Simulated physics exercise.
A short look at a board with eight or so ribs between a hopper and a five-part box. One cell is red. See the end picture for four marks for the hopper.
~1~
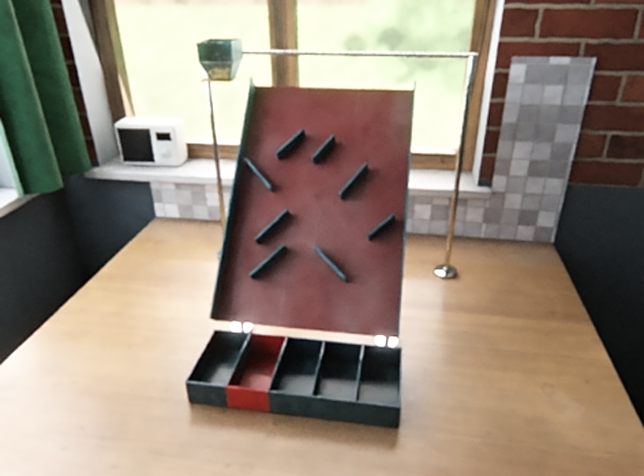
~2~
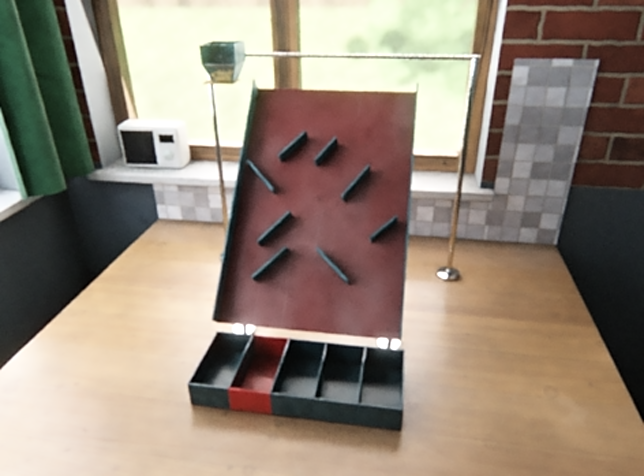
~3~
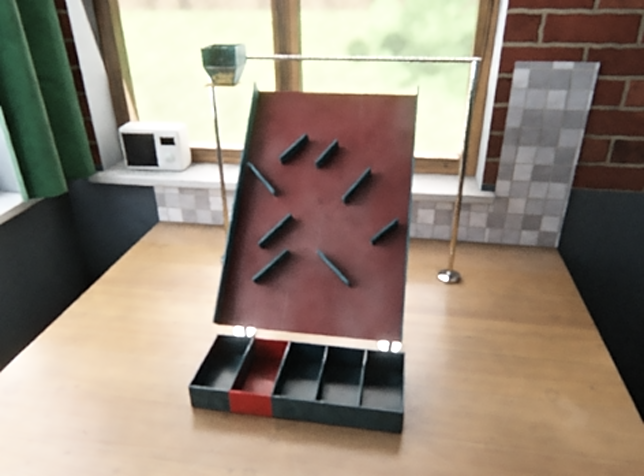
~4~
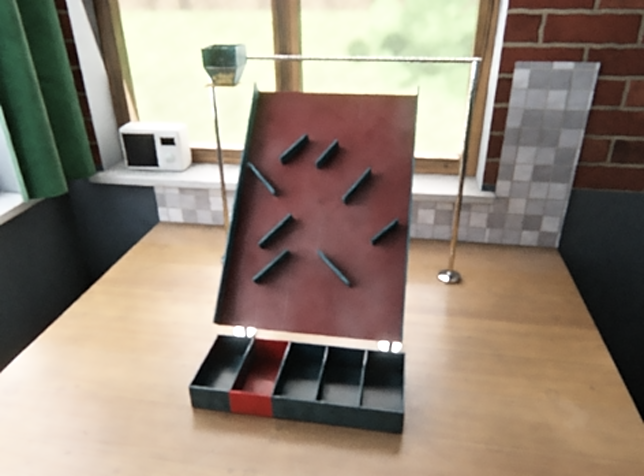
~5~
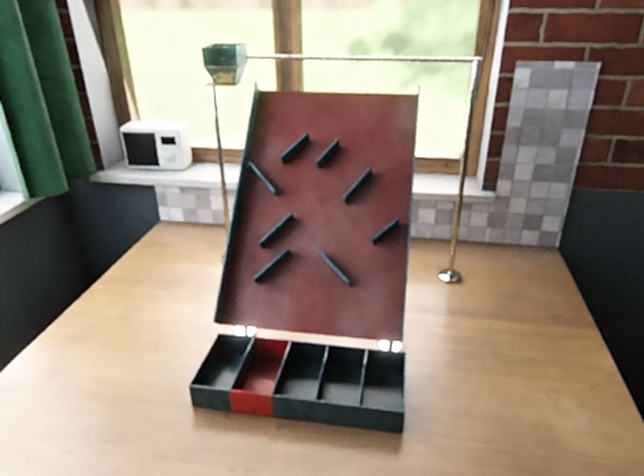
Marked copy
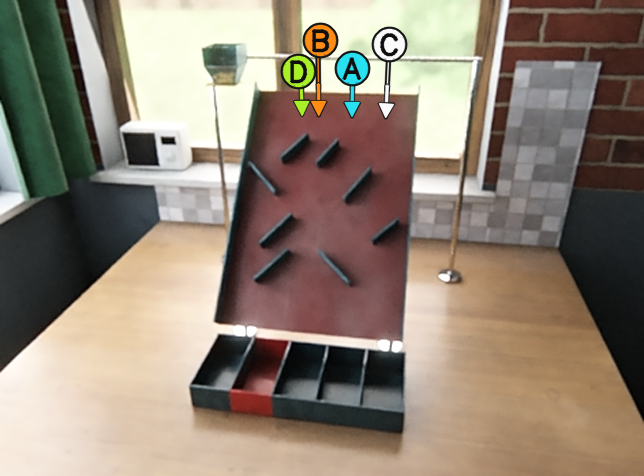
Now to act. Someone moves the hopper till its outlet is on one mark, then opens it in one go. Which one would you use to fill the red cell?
The answer is mark A.
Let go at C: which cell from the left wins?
The fifth from the left.
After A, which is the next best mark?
It is C.
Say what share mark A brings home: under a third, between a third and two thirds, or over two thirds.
Between a third and two thirds.
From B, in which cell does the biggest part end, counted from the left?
The first.
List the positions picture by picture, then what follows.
In the first picture, hopper at (223, 74), soya beans, door shut.
In the second picture, ribs (278, 156) to (306, 131), (314, 160) to (336, 137), (247, 160) to (273, 189).
In the third picture, ribs (343, 198) to (370, 167), (258, 244) to (290, 213), (371, 240) to (398, 218).
In the fourth picture, ribs (252, 280) to (287, 249), (318, 250) to (349, 283).
In the fifth picture, red cell at (251, 402), number 2 of 5 from the left.
On the marked copy, mark A meets the board at (352, 111); mark B meets the board at (318, 110); mark C meets the board at (386, 112); mark D meets the board at (301, 110).
For mark A, about half in the red cell, about half in other cells.
For mark B, a small part in the red cell, most in other cells, a small part outside the box.
For mark C, about a quarter in the red cell, most in other cells.
For mark D, a small part in the red cell, nearly all in other cells.
